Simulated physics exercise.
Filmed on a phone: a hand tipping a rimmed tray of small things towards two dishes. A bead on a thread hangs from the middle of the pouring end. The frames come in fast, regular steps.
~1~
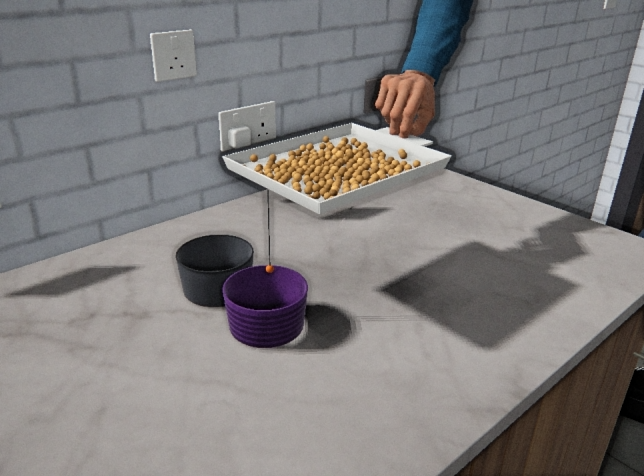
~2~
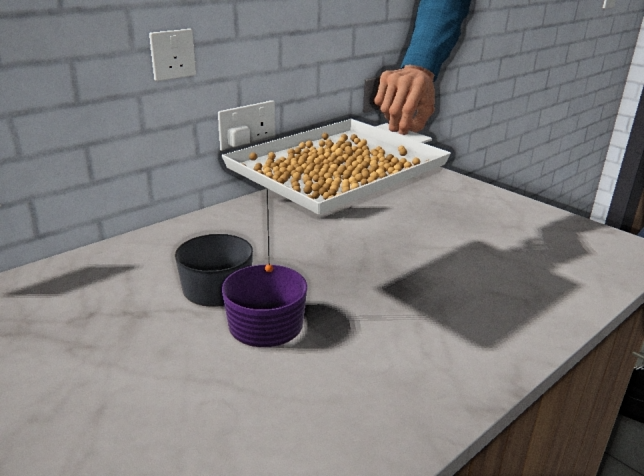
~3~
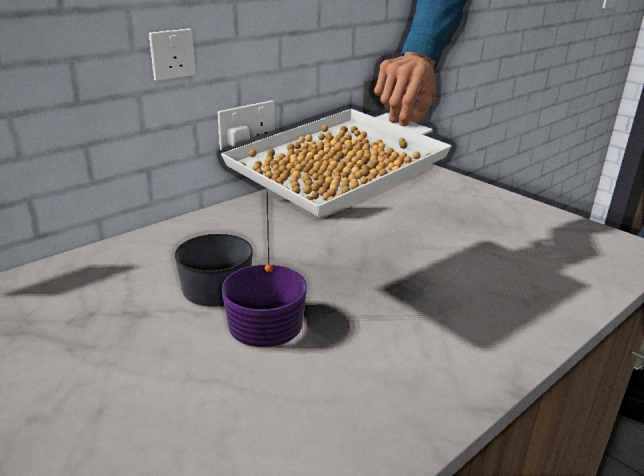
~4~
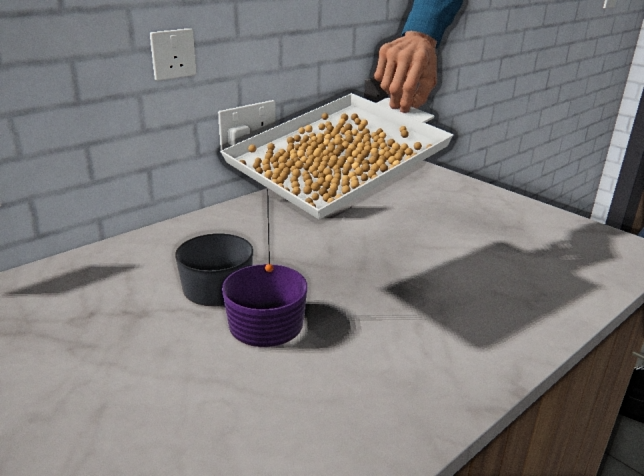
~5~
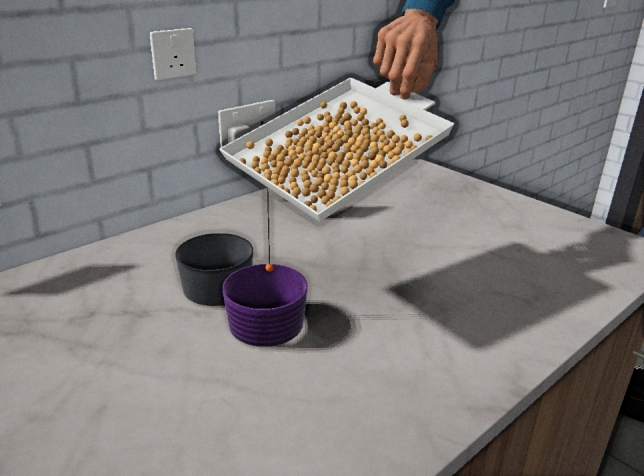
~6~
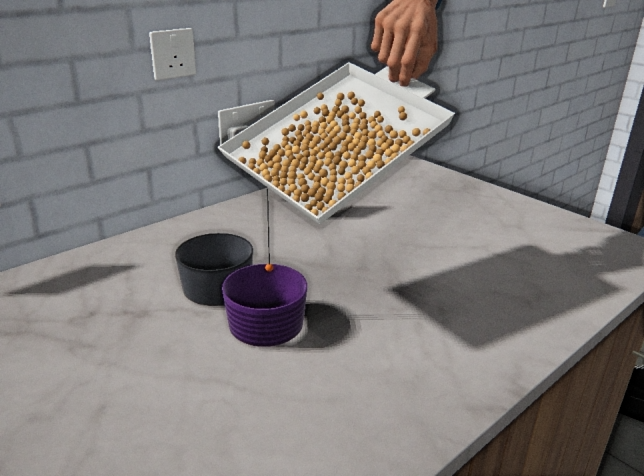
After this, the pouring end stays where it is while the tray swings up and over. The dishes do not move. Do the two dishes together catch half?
Together they catch less than half.
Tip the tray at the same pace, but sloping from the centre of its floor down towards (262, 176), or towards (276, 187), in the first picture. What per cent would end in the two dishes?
Near 80 % and 40 %.
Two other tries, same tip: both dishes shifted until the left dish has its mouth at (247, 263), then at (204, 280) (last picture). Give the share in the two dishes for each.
First some 60, then 50 per cent.
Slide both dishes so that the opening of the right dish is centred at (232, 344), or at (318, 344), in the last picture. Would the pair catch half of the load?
The first try: Below a half. The second: Most of it.
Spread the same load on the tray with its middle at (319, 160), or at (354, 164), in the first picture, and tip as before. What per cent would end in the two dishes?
Near 20 % and 20 %.
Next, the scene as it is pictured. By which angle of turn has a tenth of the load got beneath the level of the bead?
At about 70°.
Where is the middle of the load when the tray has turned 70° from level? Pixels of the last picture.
Around (300, 208).
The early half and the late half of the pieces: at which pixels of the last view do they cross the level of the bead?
Around (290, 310) and then (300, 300).
Soon after the last picture, tray tipped steeply; about two thirds on the tray; a stray few in the right dish; a small part outside both; about a quarter in the air.
A little later, tray tipped past a quarter turn; about a quarter in the right dish; most outside both; a small part in the air.
Later still, tray tipped past a quarter turn; about a quarter in the right dish; most outside both.
By the end, tray tipped past a quarter turn; about a quarter in the right dish; none in the left dish; most outside both.
